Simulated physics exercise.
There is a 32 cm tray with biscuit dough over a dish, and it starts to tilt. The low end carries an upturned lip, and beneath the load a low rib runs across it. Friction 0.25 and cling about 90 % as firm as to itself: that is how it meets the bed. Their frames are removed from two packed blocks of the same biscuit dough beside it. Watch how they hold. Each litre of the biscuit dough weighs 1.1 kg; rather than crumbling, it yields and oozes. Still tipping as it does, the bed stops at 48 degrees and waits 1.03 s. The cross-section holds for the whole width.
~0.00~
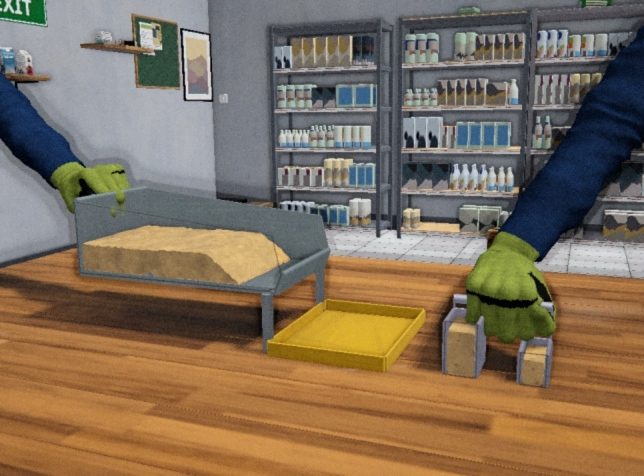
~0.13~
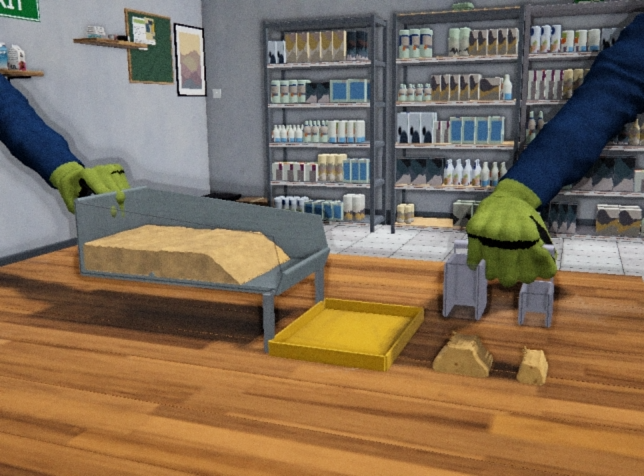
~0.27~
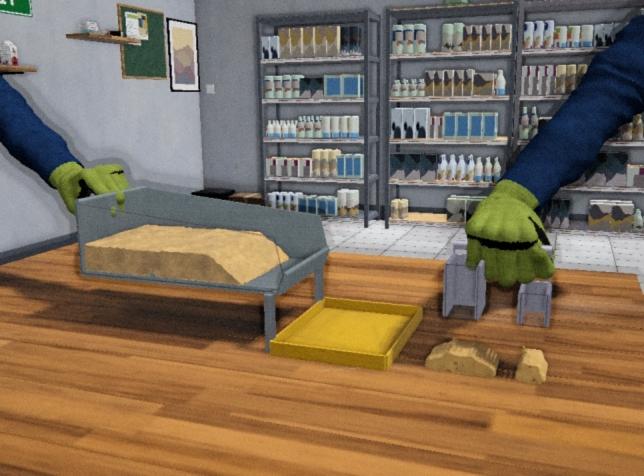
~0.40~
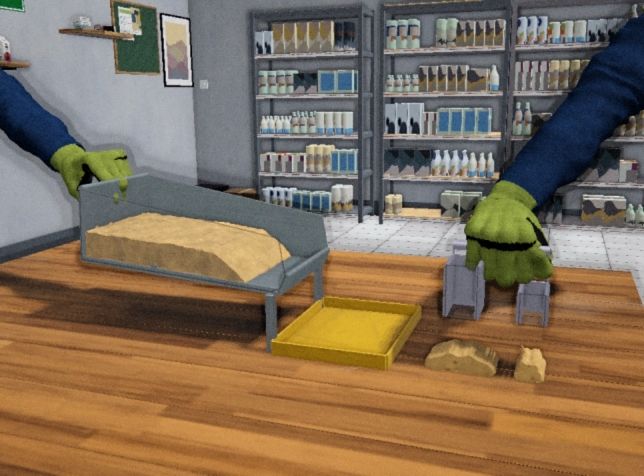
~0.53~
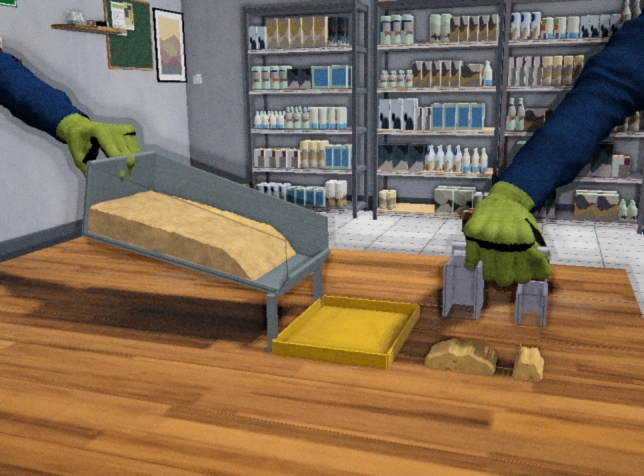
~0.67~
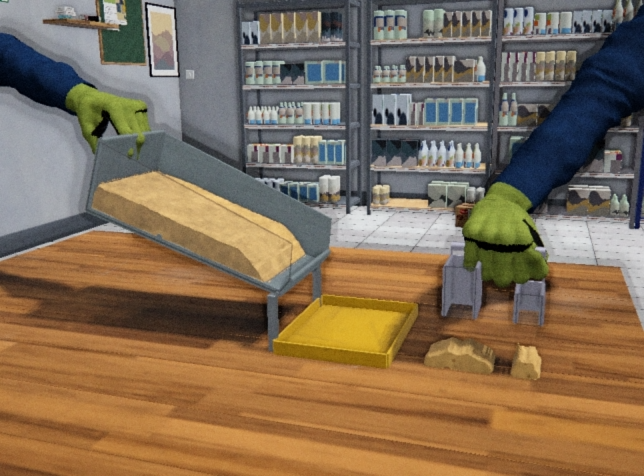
The clip opens on a wooden table with a grey tray of tan dough beside a yellow dish, while a green-gloved hand lifts two small moulds off blocks at right. The uncovered blocks slump lower, the taller one most, and then another gloved hand raises the tray's left end, tilting it steadily steeper.
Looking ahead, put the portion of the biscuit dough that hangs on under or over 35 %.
The result sits not up to the 35 % mark.
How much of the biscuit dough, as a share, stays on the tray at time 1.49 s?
Roughly 25 per cent.
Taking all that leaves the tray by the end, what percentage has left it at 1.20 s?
Close to 50 in a hundred.
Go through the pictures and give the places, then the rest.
In the first picture, top of the high end at (78, 201), tilt 0 degrees; front end of the biscuit dough at (238, 282); test blocks 5.8 cm, 3.3 cm high (left to right).
In the second picture, top of the high end at (79, 202), tilt 0 degrees; front end of the biscuit dough at (239, 283); test blocks 3.7 cm, 2.7 cm high (left to right).
In the third picture, top of the high end at (79, 203), tilt 0 degrees; front end of the biscuit dough at (240, 283); test blocks 2.8 cm, 2.6 cm high (left to right).
In the fourth picture, top of the high end at (83, 189), tilt 4 degrees; front end of the biscuit dough at (244, 281); test blocks 2.8 cm, 2.5 cm high (left to right).
In the fifth picture, top of the high end at (92, 165), tilt 11 degrees; front end of the biscuit dough at (252, 278); test blocks 2.8 cm, 2.5 cm high (left to right).
In the sixth picture, top of the high end at (103, 142), tilt 19 degrees; front end of the biscuit dough at (264, 279); test blocks 2.8 cm, 2.5 cm high (left to right).
By 0.91 s, the tilt is 32 degrees and 100 % is on the bed.
By 1.20 s, the tilt is 47 degrees and 63 % is on the bed.
By 1.49 s, the tilt is 48 degrees and 26 % is on the bed.
By 1.78 s, the tilt is 48 degrees and 23 % is on the bed.
By 2.29 s, at the end, the tilt is 48 degrees and 23 % is on the bed.
